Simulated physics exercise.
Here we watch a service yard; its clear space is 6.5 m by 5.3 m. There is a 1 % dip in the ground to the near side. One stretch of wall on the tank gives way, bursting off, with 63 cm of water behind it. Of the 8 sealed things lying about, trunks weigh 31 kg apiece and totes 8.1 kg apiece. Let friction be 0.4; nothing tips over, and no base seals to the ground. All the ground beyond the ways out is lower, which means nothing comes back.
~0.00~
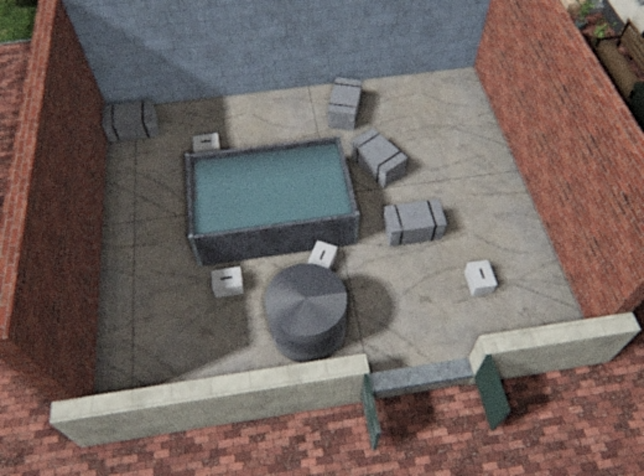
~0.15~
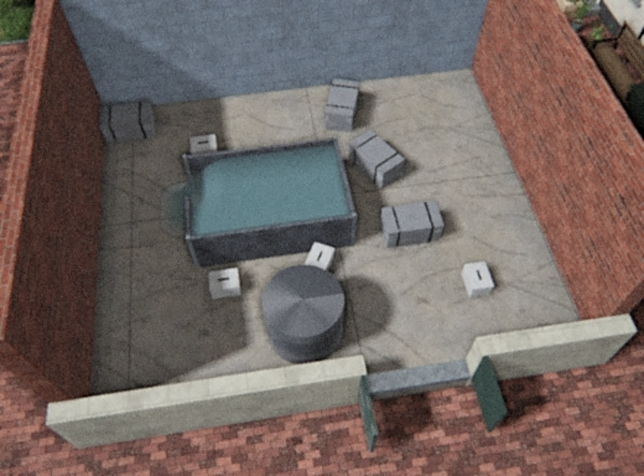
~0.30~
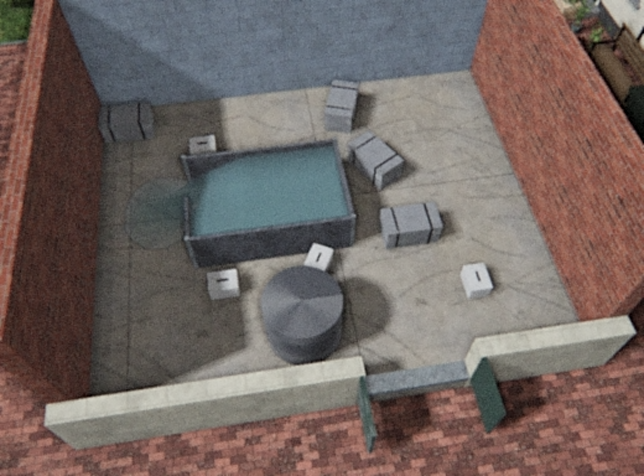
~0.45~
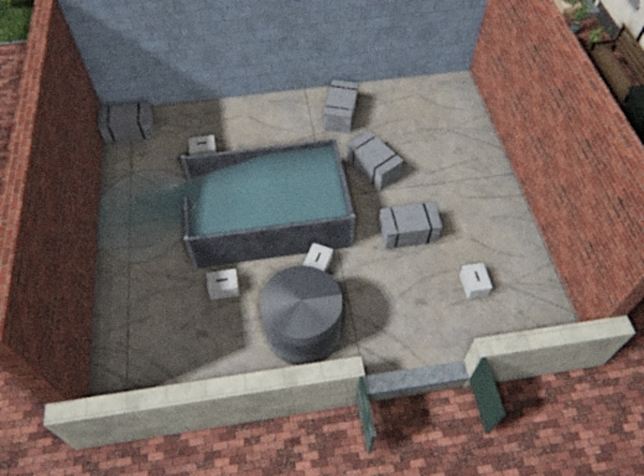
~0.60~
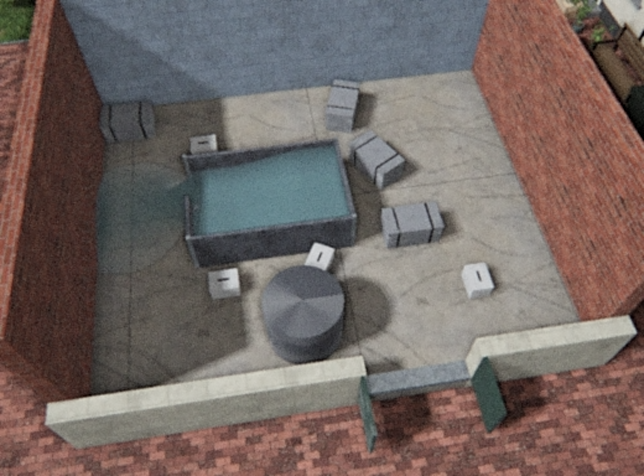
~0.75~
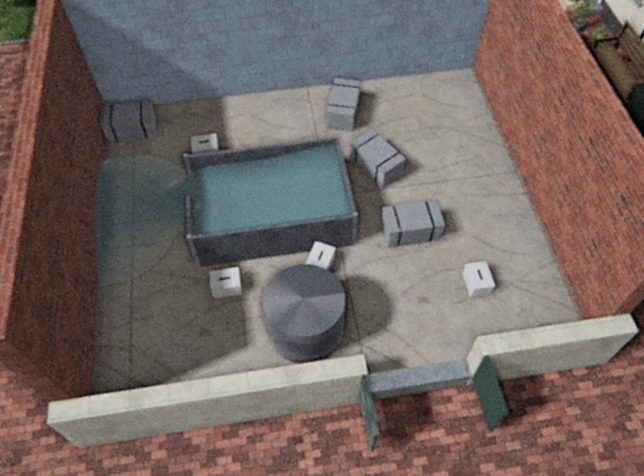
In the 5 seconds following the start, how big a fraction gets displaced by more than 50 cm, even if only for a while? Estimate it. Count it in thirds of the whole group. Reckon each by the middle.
By the time shown, under one third will have gone that far.
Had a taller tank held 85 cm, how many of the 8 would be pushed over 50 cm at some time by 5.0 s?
With that change, 2 of them.
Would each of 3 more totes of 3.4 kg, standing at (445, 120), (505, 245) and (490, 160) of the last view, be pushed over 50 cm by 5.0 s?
So it's stays below, then stays below, then stays below.
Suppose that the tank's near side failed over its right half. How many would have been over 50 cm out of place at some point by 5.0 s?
The answer then is 3.
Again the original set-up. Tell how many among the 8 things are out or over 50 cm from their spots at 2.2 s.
By that time the total stands at 1.
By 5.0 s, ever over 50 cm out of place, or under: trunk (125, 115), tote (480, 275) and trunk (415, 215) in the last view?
Well, in that order it's topping it, not reaching it, not reaching it.
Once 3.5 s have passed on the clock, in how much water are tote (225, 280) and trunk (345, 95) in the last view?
First roughly 2 cm, second roughly 5 cm.
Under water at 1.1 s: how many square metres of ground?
About 6.5 m2 is covered.
After 1.1 s 0 of 8 are over 50 cm from their spots; 0 afloat.
After 2.2 s 1 of 8 are over 50 cm from their spots; 0 afloat.
After 3.5 s 1 of 8 are over 50 cm from their spots; 0 afloat.
After 5.0 s 1 of 8 are over 50 cm from their spots, and 1 have been at some point; 0 afloat.
